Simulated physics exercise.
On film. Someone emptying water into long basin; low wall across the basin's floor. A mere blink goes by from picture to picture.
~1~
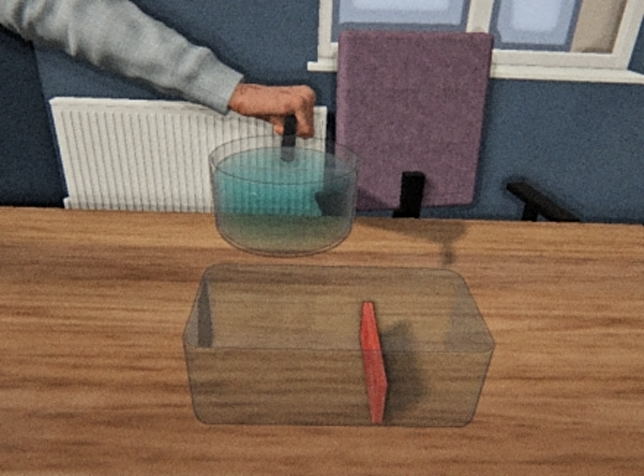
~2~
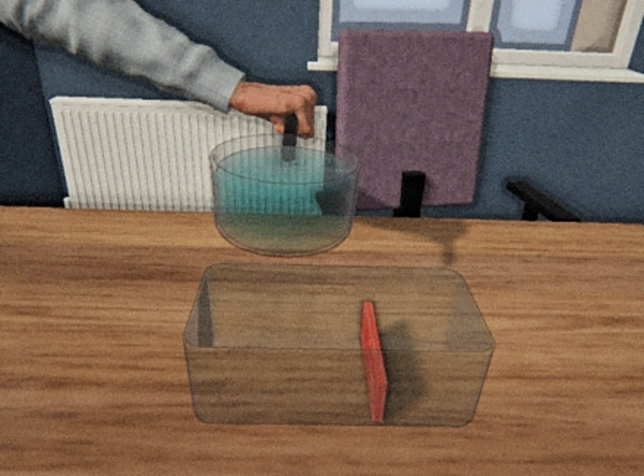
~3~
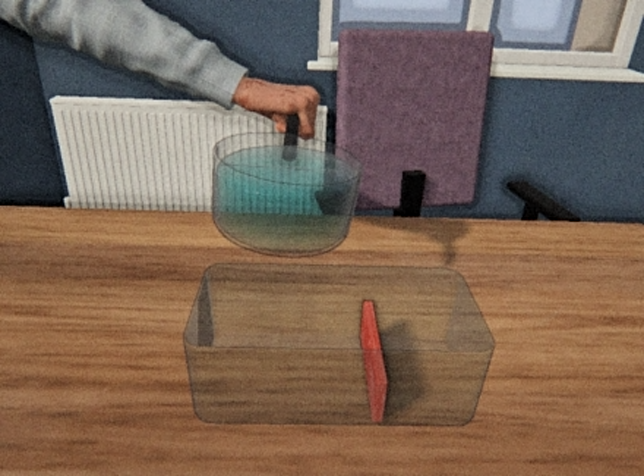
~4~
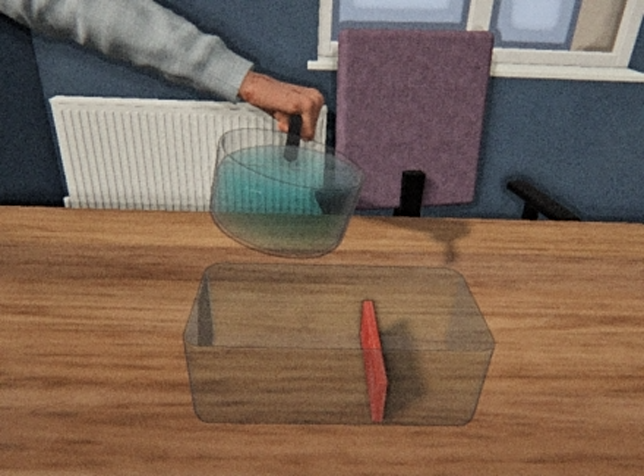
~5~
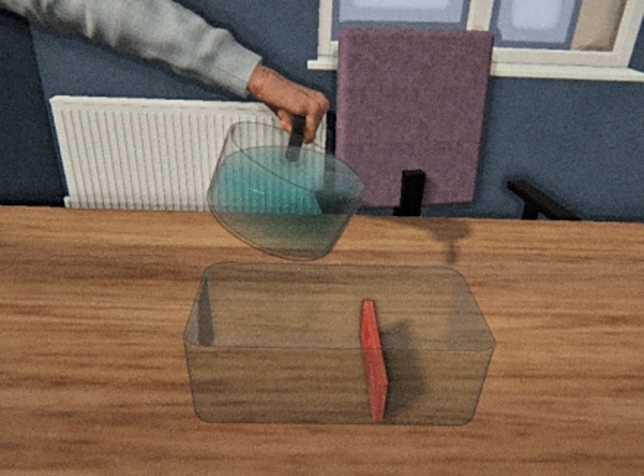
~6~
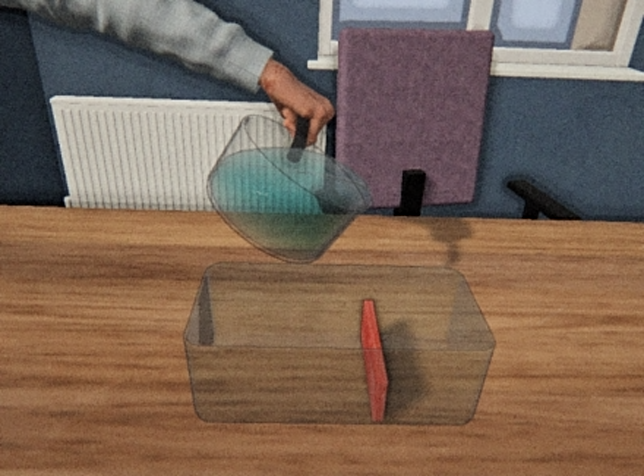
A clear round container of teal water, held by a hand from behind, stays nearly upright at first, then tilts steadily further to the right above a long transparent basin with a low red wall across its floor.
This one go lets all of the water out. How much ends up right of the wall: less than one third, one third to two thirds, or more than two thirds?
Middle band.
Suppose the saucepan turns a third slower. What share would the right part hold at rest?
65 per cent or thereabouts.
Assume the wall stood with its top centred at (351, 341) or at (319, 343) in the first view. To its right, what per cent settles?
The first placement gives around 80 percent, the second 90 percent.
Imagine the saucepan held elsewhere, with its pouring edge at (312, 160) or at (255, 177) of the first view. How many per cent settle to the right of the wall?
About 10 % the first time, about 10 % the second.
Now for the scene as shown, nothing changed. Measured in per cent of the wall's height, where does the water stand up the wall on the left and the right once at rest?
20 left, 60 right, give or take.
A moment on, the saucepan is tipped on its side and 31 per cent is still to pour, 1 is left of the wall and 25 right of it.
Next, the saucepan is tipped on its side and 9 per cent is still to pour, 15 is left of the wall and 58 right of it.
Then the saucepan is tipped on its side and 3 per cent is still to pour, 27 is left of the wall and 50 right of it.
Later the saucepan is tipped on its side and 1 per cent is still to pour, 38 is left of the wall and 58 right of it.
At rest 41 per cent lies left of the wall, 57 right of it and 2 outside.
